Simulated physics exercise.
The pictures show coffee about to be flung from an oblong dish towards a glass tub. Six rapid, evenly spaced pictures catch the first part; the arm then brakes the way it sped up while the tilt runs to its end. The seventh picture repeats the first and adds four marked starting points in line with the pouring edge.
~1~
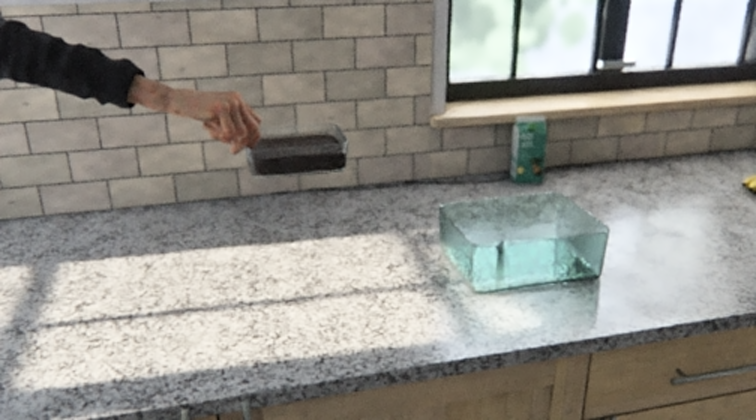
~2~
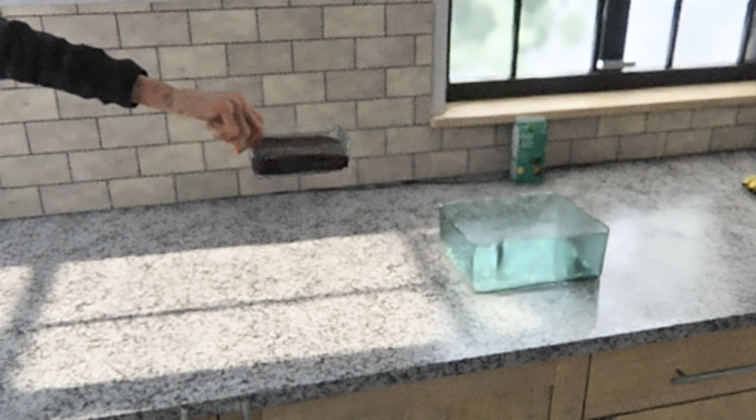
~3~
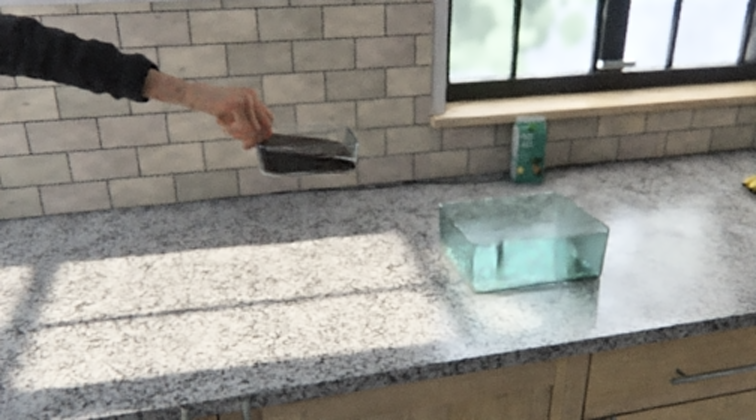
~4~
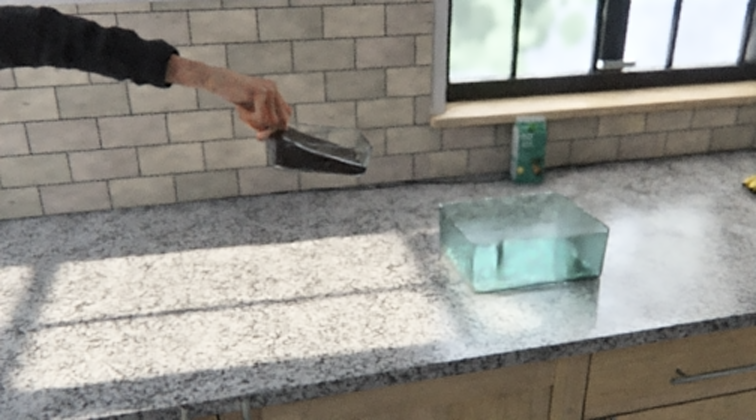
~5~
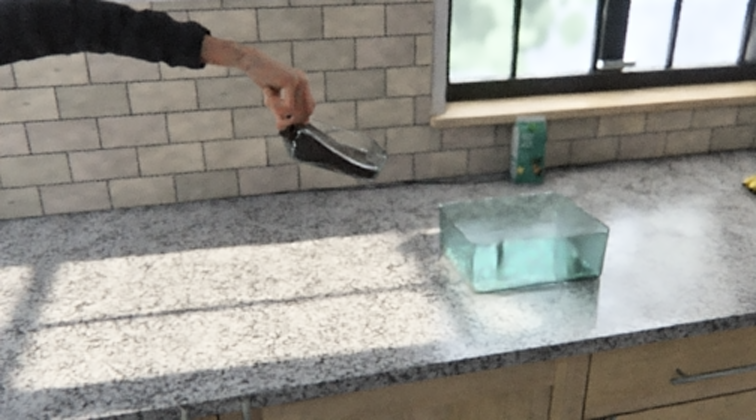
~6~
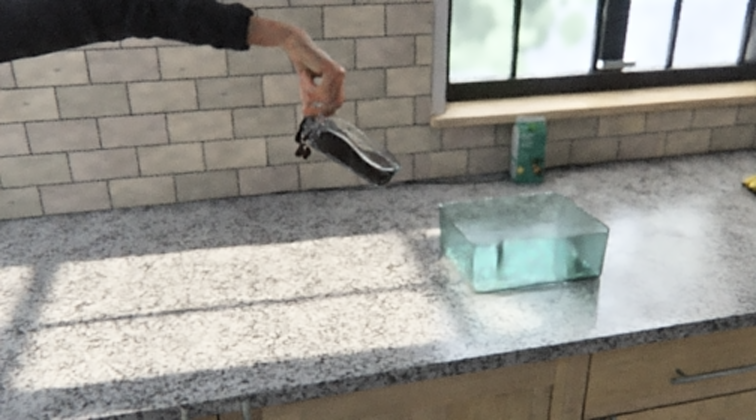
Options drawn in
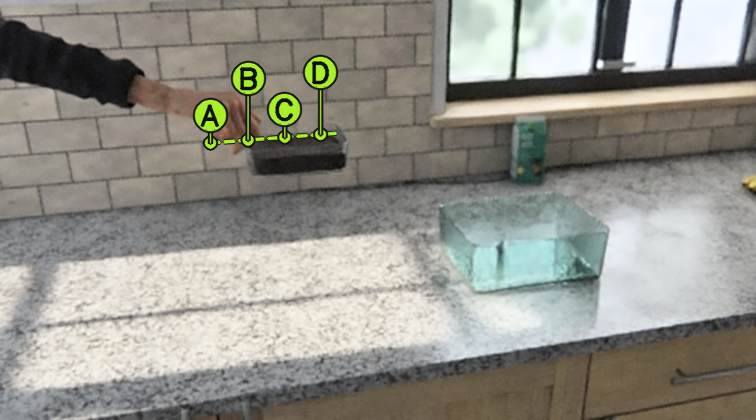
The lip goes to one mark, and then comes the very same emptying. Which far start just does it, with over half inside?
D is the one.
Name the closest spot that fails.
It is C.
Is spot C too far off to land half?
Yes.
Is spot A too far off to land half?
Yes.
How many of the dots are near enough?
One.
On the marked copy, A at (210, 143); B at (248, 140); C at (284, 137); D at (320, 134).
If A is chosen, about 0 % lands in the tub, 100 % falls short.
If B is chosen, about 0 % lands in the tub, 96 % falls short and 4 % goes beside or beyond.
If C is chosen, about 21 % lands in the tub, 72 % falls short and 7 % goes beside or beyond.
If D is chosen, about 71 % lands in the tub, 21 % falls short and 8 % goes beside or beyond.
